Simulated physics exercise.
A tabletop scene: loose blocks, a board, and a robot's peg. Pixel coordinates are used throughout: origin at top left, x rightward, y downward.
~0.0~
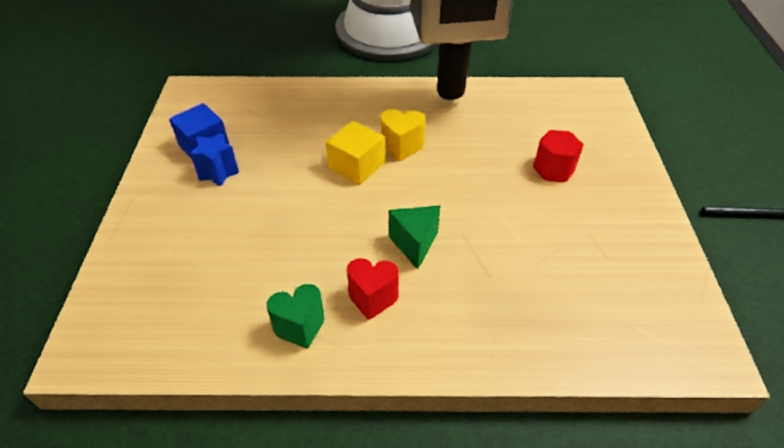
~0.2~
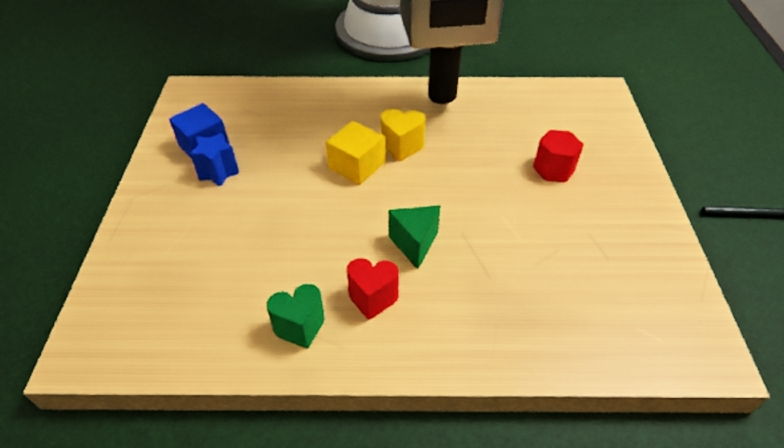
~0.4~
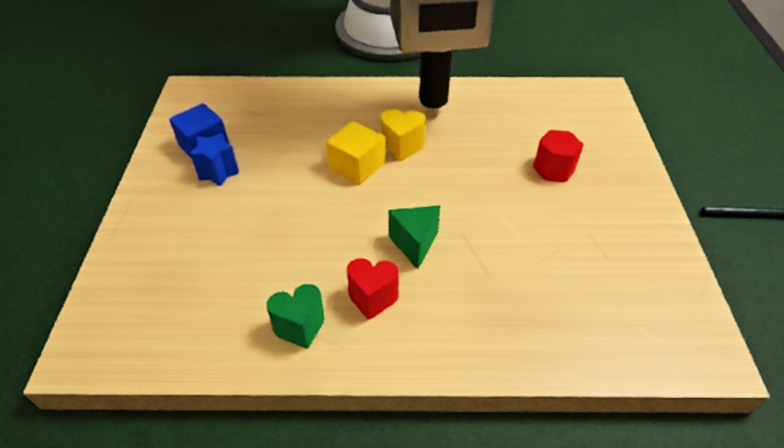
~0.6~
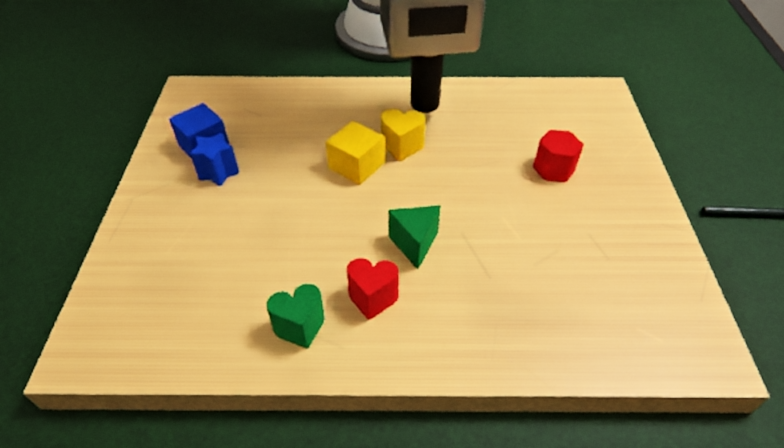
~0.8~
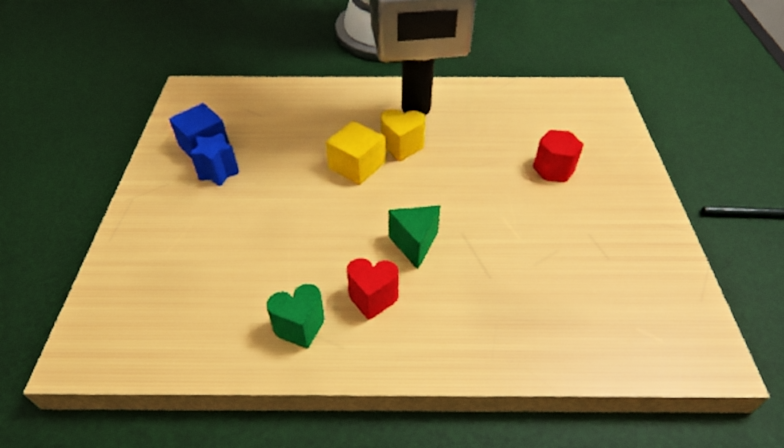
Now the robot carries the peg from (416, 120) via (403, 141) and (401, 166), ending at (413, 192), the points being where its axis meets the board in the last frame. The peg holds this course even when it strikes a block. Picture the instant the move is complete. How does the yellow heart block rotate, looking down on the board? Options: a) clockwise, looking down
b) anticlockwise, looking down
a.
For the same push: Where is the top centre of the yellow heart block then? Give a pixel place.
Put as a pixel place, it's (396, 184).
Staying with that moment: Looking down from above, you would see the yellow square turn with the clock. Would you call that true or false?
The statement is true.
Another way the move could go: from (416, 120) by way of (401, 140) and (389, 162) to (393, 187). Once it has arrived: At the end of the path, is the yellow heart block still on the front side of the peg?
Going by the path, yes.
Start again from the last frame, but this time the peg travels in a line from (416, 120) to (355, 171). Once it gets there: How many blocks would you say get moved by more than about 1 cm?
My best guess is that a pair of blocks move over 1 cm.
What follows on the original path. One third of the way, peg at (403, 131); yellow square at (353, 140); yellow heart block at (397, 134).
Two thirds of the way, peg at (402, 156); yellow square at (348, 146), turned 45° clockwise; yellow heart block at (395, 160).
At the end, peg at (413, 181); yellow square at (348, 147), turned 45° clockwise; yellow heart block at (396, 184), turned 25° clockwise; green triangle not moved.
